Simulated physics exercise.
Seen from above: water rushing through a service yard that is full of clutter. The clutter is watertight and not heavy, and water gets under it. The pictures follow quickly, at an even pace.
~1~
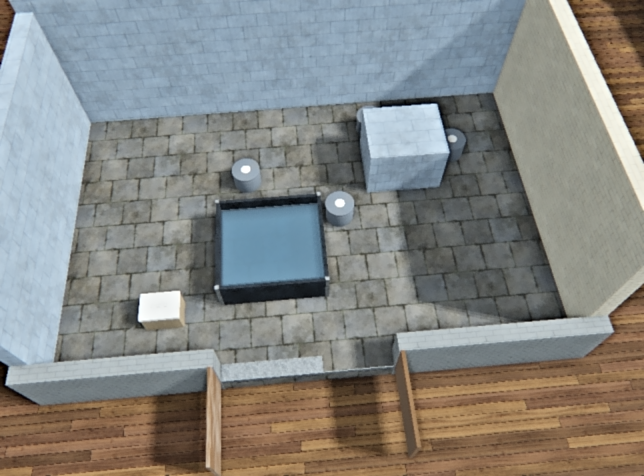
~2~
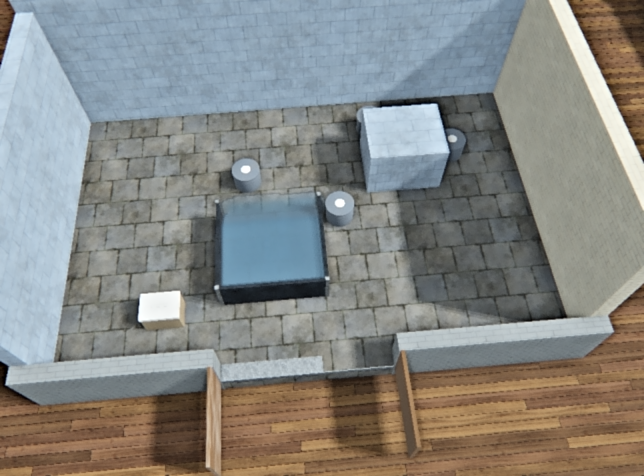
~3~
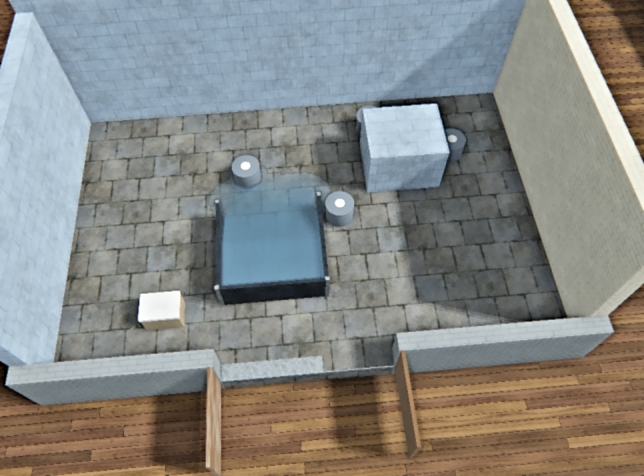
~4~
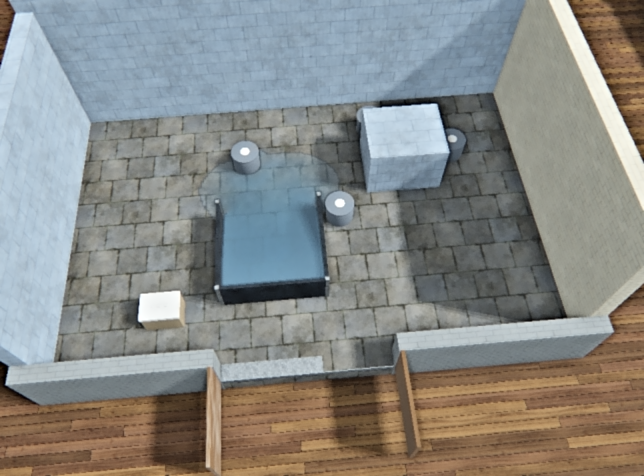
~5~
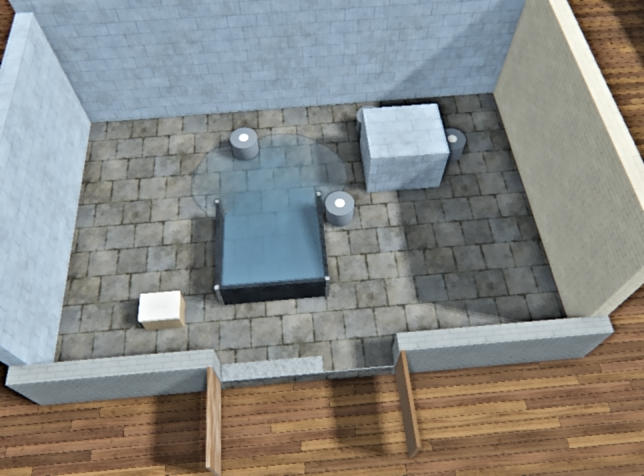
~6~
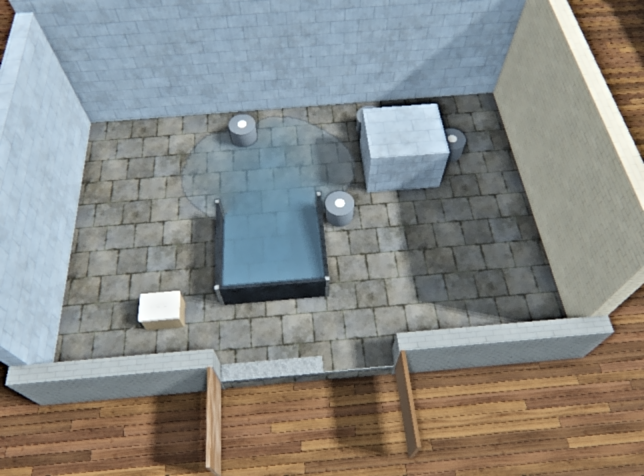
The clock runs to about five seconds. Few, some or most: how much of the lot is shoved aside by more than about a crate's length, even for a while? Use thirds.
Share: From one to two thirds.
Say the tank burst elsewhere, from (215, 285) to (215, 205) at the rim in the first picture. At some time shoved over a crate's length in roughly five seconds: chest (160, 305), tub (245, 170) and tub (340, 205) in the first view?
As listed: Shifted that much, short of that, less than that.
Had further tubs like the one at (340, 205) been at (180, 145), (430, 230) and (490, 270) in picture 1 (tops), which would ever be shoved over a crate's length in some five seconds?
In that order: Pushed that far, short of that, less than that.
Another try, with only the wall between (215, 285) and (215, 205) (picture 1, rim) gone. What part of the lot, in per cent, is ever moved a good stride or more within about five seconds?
About 20 per cent.
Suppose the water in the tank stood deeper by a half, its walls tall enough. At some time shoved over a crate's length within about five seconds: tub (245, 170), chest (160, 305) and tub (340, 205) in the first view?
In turn: Moved that far, no, short of that.
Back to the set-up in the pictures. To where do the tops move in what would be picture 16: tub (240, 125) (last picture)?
Near (191, 112).
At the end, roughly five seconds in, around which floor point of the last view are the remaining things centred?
Roughly at (317, 211).
A moment on, 1 of 5 are well off their spots; 1 afloat.
Next, 1 of 5 are well off their spots; 1 afloat.
Later, 2 of 5 are well off their spots; 2 afloat.
In the end, 2 of 5 are well off their spots, and 2 have been at some point; 2 afloat.
